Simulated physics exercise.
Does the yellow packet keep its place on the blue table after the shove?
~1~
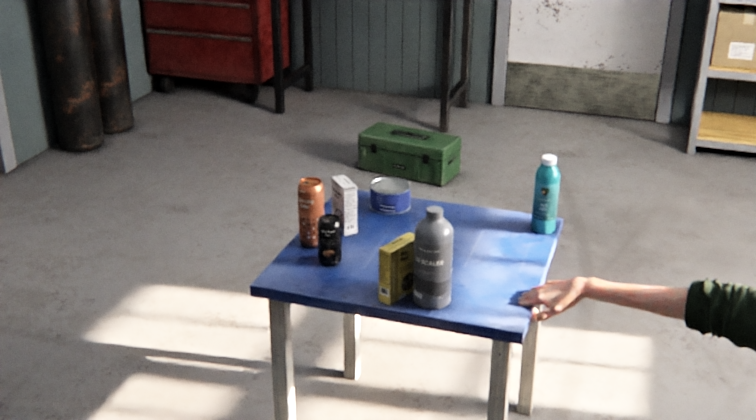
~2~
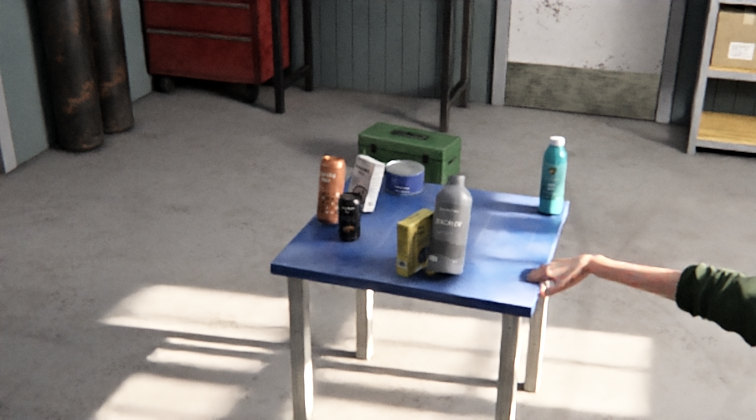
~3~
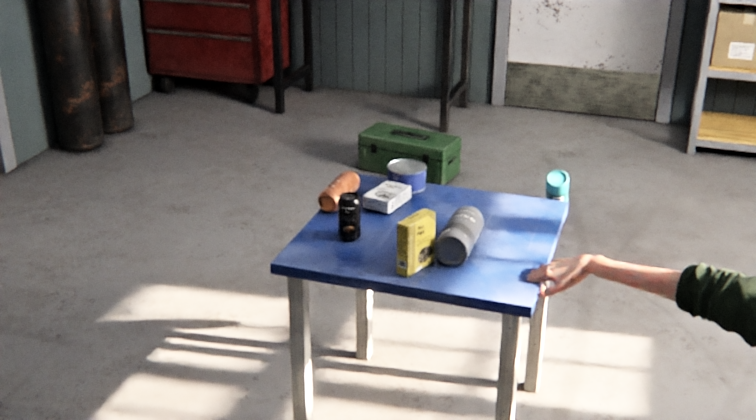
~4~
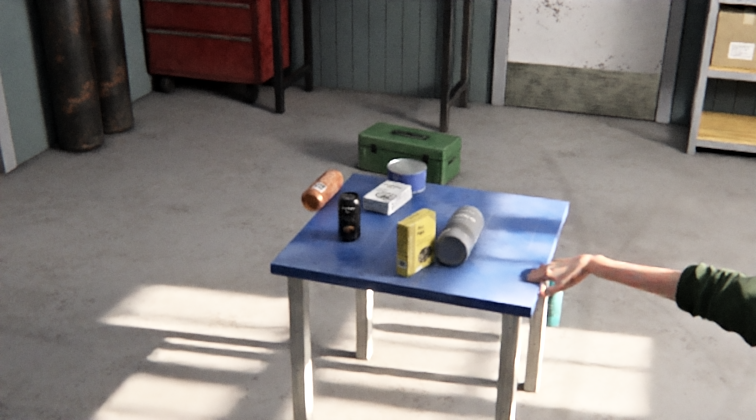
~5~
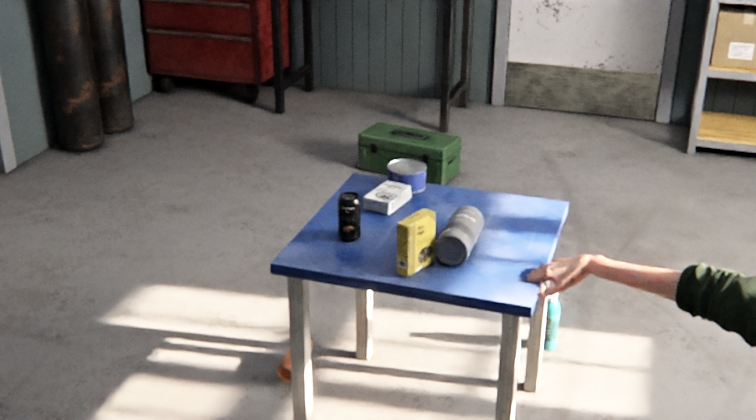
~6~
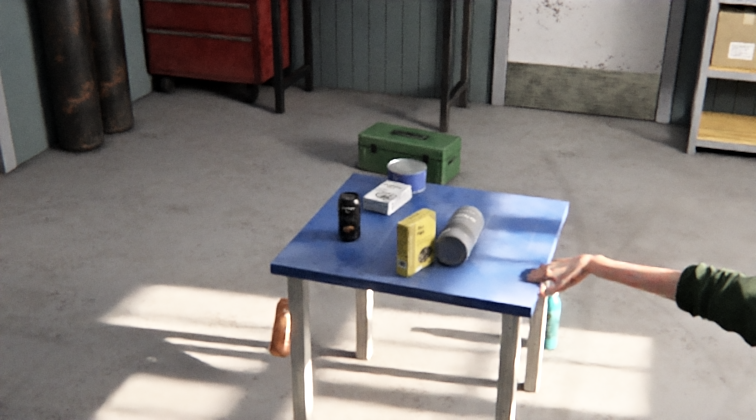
Yes, the yellow packet keeps its place and is still standing upright on the table at the end.
